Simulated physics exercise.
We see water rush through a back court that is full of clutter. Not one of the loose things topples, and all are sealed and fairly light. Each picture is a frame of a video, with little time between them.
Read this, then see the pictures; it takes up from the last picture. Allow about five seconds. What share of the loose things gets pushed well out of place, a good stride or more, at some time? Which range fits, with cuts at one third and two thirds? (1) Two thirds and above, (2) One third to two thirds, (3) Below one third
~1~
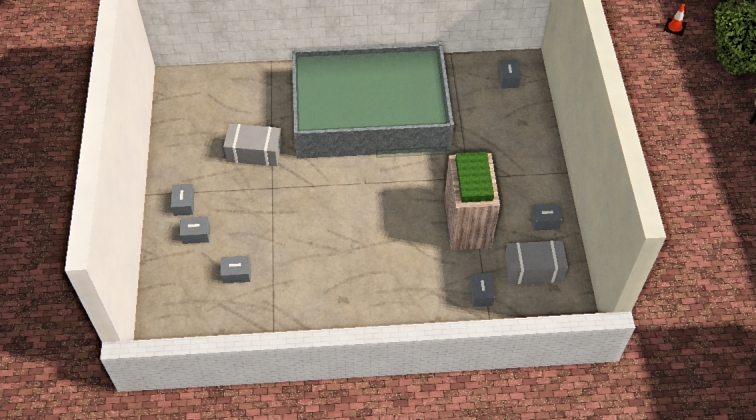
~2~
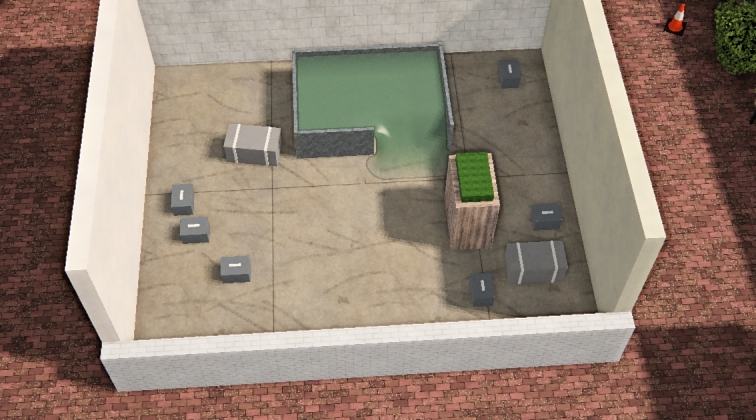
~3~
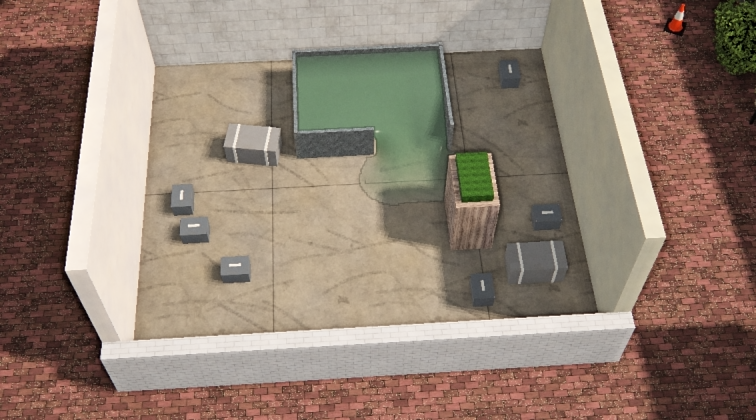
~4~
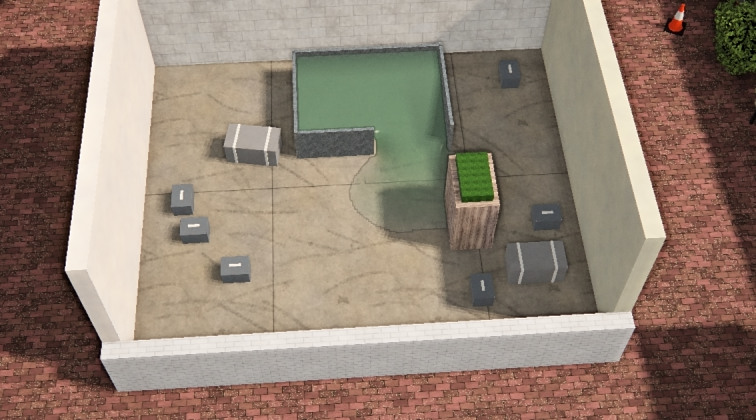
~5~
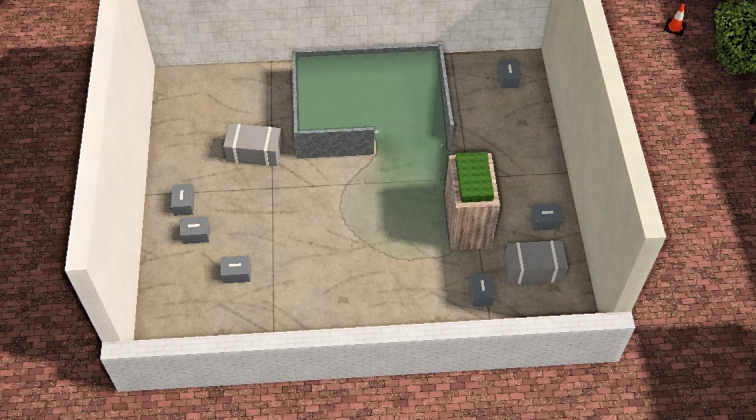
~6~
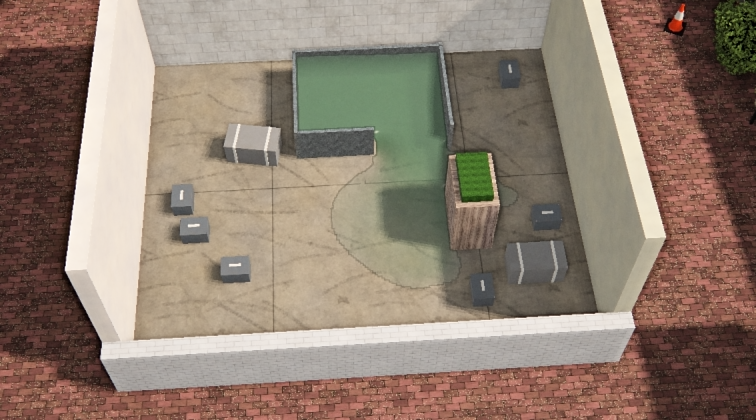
(3) Below one third.
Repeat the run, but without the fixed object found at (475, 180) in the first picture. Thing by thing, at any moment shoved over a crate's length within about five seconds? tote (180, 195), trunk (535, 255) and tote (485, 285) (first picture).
Each in the order asked: Moved little if at all; got moved a good way; got moved a good way.
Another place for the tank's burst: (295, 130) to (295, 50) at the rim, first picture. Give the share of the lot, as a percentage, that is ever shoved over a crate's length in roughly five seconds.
50 per cent or thereabouts.
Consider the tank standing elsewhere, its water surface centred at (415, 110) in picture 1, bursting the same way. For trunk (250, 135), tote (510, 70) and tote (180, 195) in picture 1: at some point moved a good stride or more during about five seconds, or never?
Item one not displaced far, item two not displaced far, item three not displaced far.
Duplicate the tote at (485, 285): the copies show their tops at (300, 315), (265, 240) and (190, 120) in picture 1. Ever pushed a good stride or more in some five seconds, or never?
In order: Shoved clear, hardly budges, then hardly budges.
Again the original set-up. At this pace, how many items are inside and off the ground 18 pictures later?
By my reckoning the number comes out at 2.
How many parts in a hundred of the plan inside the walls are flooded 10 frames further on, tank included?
I reckon around 45 per cent.
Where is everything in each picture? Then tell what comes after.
The first frame shows a tote at (235, 265), on the bottom; a trunk at (537, 255), on the bottom; 0 of 8 have shifted.
The second frame shows a tote at (235, 265), on the bottom; a trunk at (537, 255), on the bottom; 0 of 8 have shifted.
The third frame shows a tote at (235, 265), on the bottom; a trunk at (537, 255) rests on the ground; 0 of 8 have shifted.
The fourth frame shows a tote at (235, 265), on the bottom; a trunk at (537, 255), on the bottom; 0 of 8 have shifted.
The fifth frame shows a tote at (235, 265) rests on the ground; a trunk at (537, 255) rests on the ground; 0 of 8 have shifted.
The sixth frame shows a tote at (235, 265) rests on the ground; a trunk at (537, 255), on the bottom; 0 of 8 have shifted.
A moment on, 0 of 8 are well off their spots; 0 afloat.
Next, 0 of 8 are well off their spots; 0 afloat.
Later, 1 of 8 are well off their spots; 2 afloat.
In the end, 2 of 8 are well off their spots, and 2 have been at some point; 2 afloat.
